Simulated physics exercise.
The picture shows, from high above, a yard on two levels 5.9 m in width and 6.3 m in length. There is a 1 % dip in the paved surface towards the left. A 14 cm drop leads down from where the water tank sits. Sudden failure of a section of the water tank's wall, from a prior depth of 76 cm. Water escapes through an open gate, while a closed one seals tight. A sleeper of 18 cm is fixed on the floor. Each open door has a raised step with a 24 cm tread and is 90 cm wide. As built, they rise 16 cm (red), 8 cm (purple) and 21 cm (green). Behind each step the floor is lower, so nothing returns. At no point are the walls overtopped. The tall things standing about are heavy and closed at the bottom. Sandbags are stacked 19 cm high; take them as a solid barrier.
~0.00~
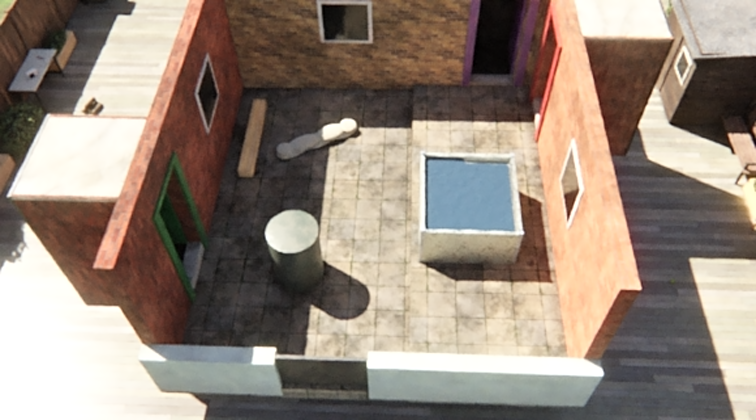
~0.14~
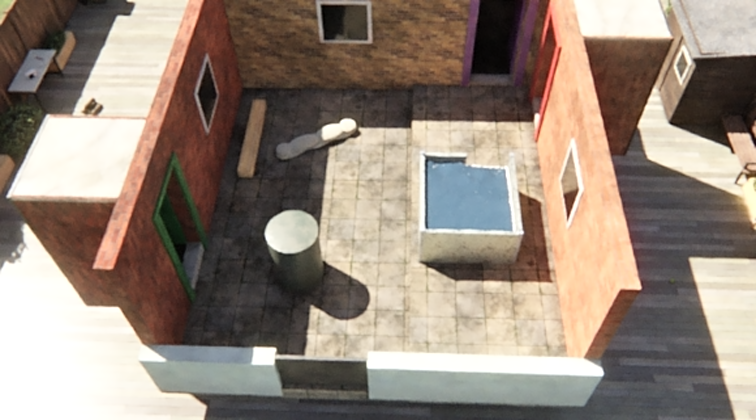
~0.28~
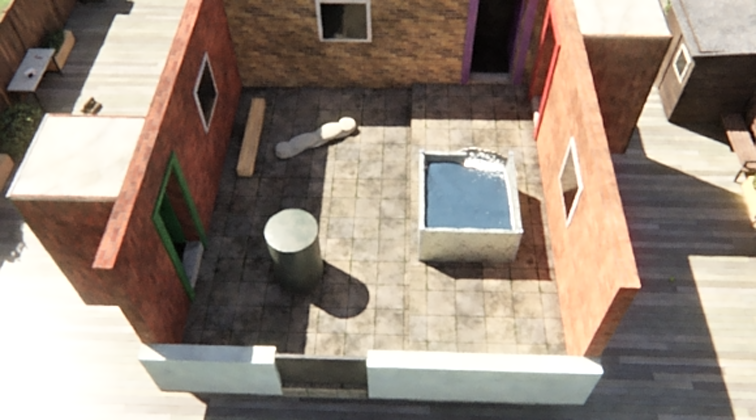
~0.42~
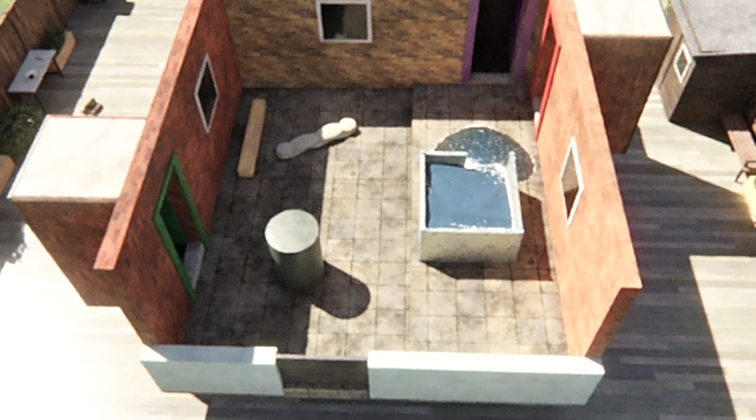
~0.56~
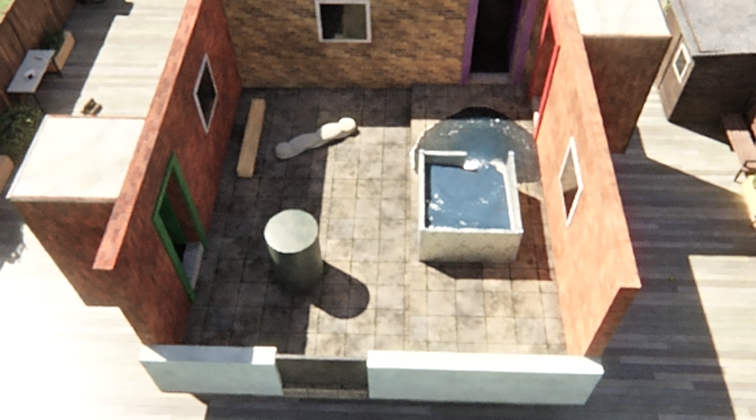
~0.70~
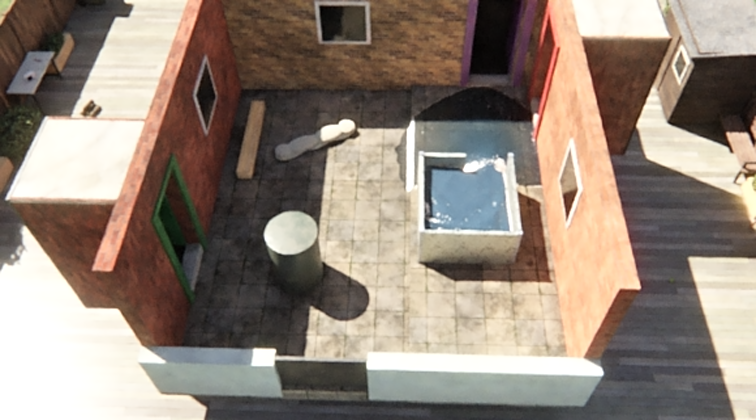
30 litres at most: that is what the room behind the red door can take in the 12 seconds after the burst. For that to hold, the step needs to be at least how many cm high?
At least 12.5 cm or so.
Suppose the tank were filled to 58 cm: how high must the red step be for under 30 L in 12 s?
About 8.5 cm.
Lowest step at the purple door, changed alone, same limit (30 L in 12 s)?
At purple, about 25 cm.
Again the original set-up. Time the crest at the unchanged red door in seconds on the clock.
It peaks around 1.2 s.
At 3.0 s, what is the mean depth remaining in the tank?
Some 29 cm.
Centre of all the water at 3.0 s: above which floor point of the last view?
It lies near (445, 161) in the last picture.
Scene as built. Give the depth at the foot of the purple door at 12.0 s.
The depth there is around 3.5 cm.
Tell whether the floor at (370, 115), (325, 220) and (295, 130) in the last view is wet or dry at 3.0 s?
Well, in sequence they're soaked, bone-dry and soaked.
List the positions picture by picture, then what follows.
The first frame shows the water tank at (469, 195) is whole and still, 76 cm deep; the red door at (544, 80) is dry.
In the second frame, water pours out on the far side and has run 0.3 m, to a hidden place; about 11 cm deep outside, 76 cm at the back.
In the third frame, the front is at (467, 152), 0.8 m from the gap on the far side; 0.7 m2 of floor is wet, 76 cm left at the back.
In the fourth frame, the front is at (470, 130), 1.4 m from the gap on the far side; 1.9 m2 of floor is wet, 69 cm left at the back.
In the fifth frame, the gap is on the far side, the front 2.0 m out at (471, 110); the back of the water tank holds 65 cm.
In the sixth frame, water pours out on the far side and has run 2.6 m, to (481, 89); about 4 cm deep outside, 65 cm at the back; water is at the red door at (542, 80).
After 1.4 s water covers 20 % of the floor, deepest (46 cm) near (523, 91); 19 cm at the red door, 0 litres in over its 16 cm step.
After 3.0 s water covers 30 % of the floor, deepest (22 cm) near (516, 110); 17 cm at the red door, 7 litres in over its 16 cm step.
After 12.0 s water covers 80 % of the floor, deepest (10 cm) near (240, 100); 3 cm at the red door, 9 litres in over its 16 cm step.
At the red door as built, the water arrived by 0.7 s and peaked near 19 cm at 1.2 s.
Run again over the same 12 s with other heights there, 52 litres in over 10 cm, 19 litres over 14 cm. The limit of 30 litres is kept from about 12.5 cm up.
